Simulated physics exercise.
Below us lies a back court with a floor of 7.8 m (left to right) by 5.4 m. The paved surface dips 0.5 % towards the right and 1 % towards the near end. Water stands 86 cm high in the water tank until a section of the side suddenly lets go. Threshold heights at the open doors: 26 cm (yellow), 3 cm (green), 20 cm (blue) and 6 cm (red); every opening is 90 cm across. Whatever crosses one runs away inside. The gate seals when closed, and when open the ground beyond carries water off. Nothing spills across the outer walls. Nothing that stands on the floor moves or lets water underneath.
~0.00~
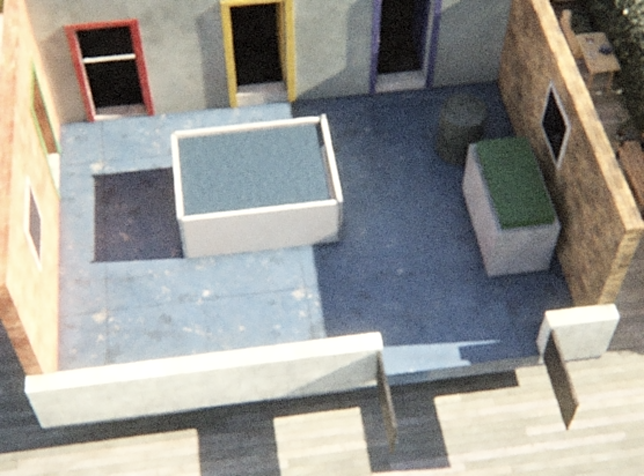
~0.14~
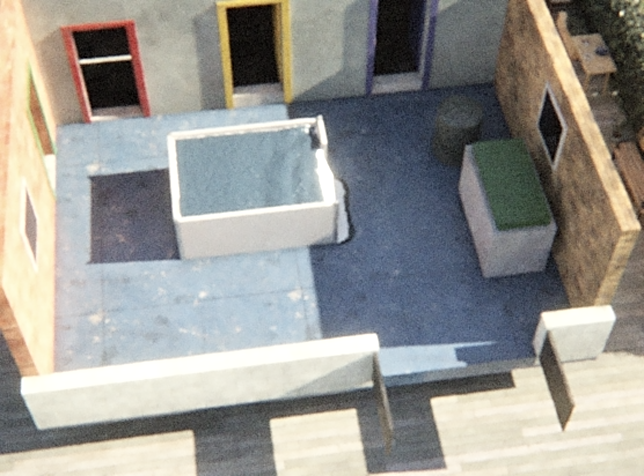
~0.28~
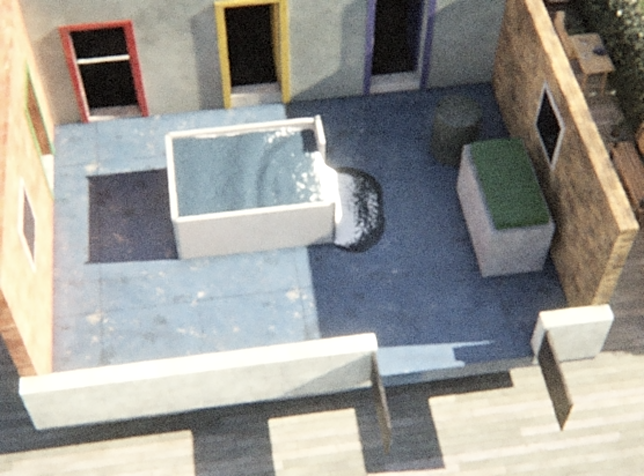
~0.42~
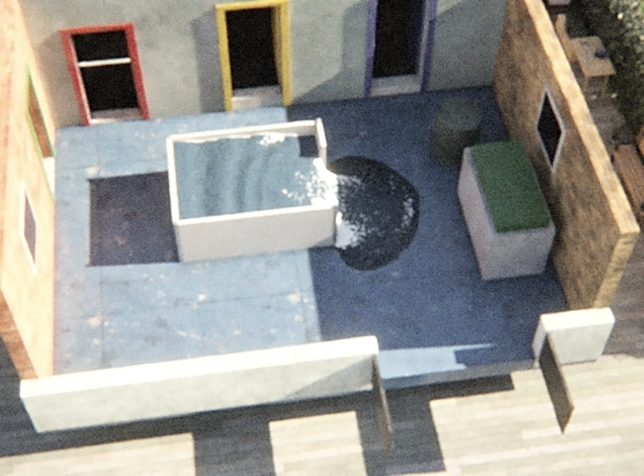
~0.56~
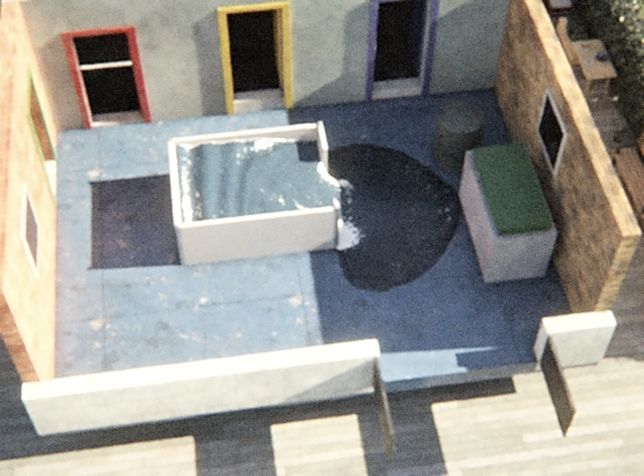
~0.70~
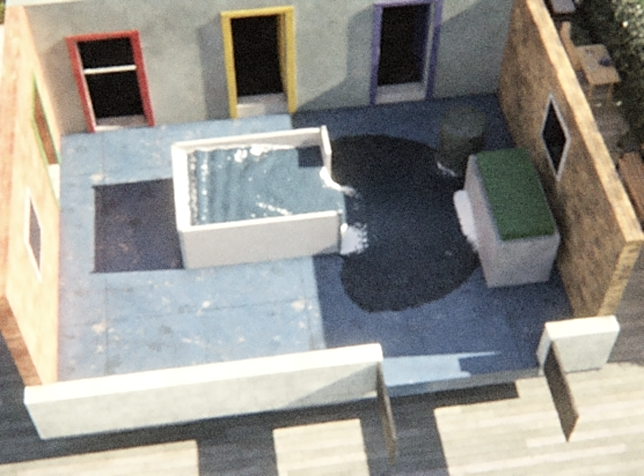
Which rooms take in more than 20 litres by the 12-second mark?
Door by door: At the yellow door it does not reach the limit; at the green door it goes over the limit; at the blue door it keeps below the limit; at the red door it keeps below the limit.
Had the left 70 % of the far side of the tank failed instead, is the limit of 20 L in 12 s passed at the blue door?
Against that limit: Blue under.
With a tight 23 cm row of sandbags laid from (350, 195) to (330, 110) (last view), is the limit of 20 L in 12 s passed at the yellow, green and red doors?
Against that limit: Yellow under, green below, red below.
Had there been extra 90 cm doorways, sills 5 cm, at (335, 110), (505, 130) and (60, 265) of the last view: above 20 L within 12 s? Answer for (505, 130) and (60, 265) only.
In that order: Above, under.
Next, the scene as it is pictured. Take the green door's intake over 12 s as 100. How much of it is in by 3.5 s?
Some 0 per cent by then.
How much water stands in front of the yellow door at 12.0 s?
About 4.0 cm.
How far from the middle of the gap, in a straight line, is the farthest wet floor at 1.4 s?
About 4.0 m.
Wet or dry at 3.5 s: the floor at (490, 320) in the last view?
It is wet.
After 1.4 s water covers 30 % of the floor and is deepest (47 cm) near (467, 232); yellow door not reached, green door not reached, blue door 5 cm at the sill, 0 L in, red door not reached.
After 2.2 s water covers 35 % of the floor and is deepest (42 cm) near (462, 215); yellow door not reached, green door not reached, blue door 15 cm at the sill, 0 L in, red door not reached.
After 3.5 s water covers 40 % of the floor and is deepest (24 cm) near (467, 232); yellow door not reached, green door not reached, blue door 21 cm at the sill, 2 L in, red door not reached.
After 7.0 s water covers 60 % of the floor and is deepest (17 cm) near (574, 348); yellow door 4 cm at the sill, 0 L in, green door 8 cm at the sill, 16 L in, blue door 9 cm at the sill, 4 L in, red door 5 cm at the sill, 0 L in.
After 12.0 s water covers 85 % of the floor and is deepest (9 cm) near (574, 348); yellow door 4 cm at the sill, 0 L in, green door 6 cm at the sill, 87 L in, blue door 3 cm at the sill, 4 L in, red door 5 cm at the sill, 3 L in.
